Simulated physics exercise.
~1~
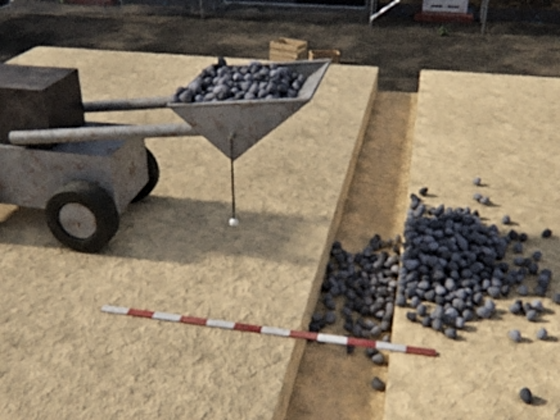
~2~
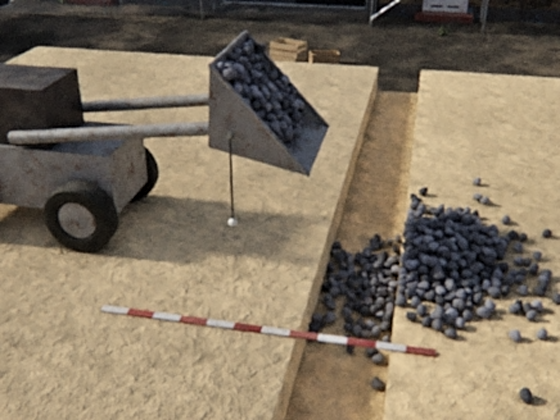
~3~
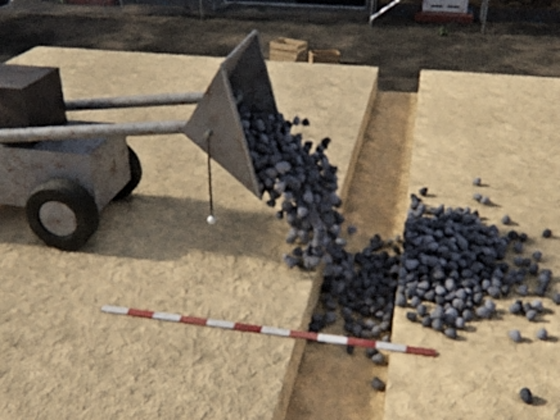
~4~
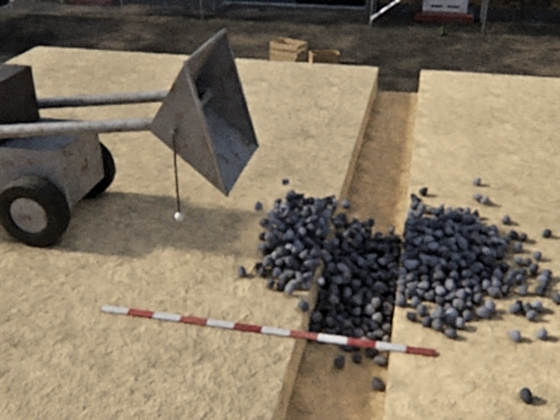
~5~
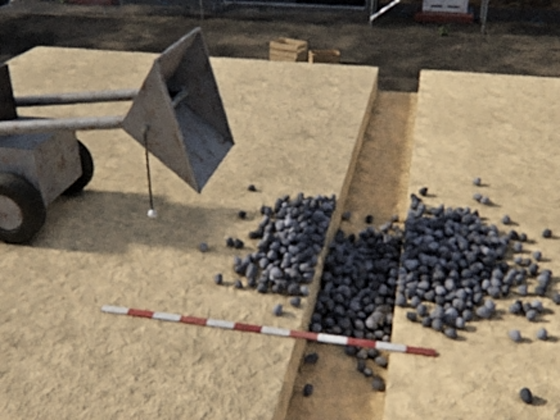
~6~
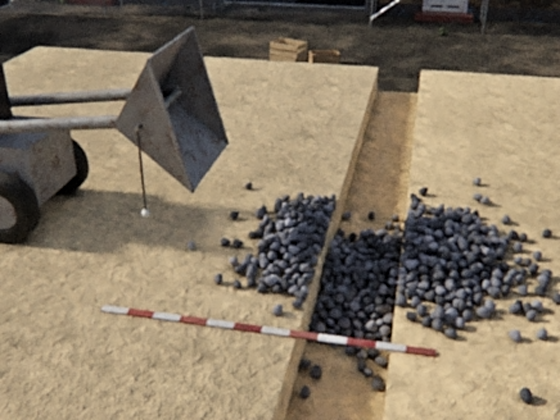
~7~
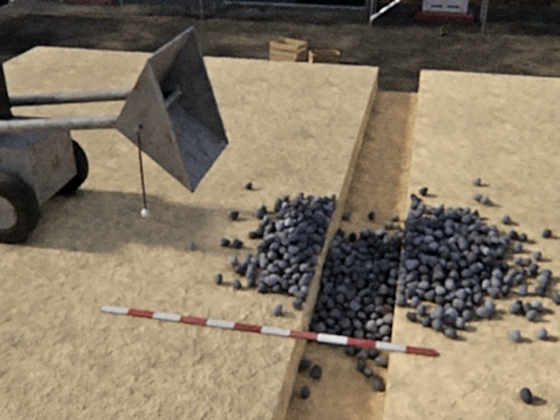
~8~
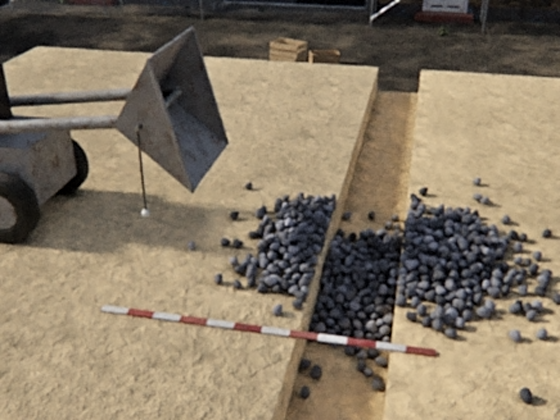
On a pale, sandy work site seen from above at an angle, a straight trench runs between two flat slabs. A grey wheeled loader stands at the left with its bucket full of dark stones, while an earlier heap lies in and beyond the trench, behind a red and white striped staff. The bucket tips forward to the right, and the stones slide out in a stream as the machine draws back left. They land on the near edge and spill into the trench, joining the older heap. The loader stops with its bucket empty and tilted, and the stones lie still.
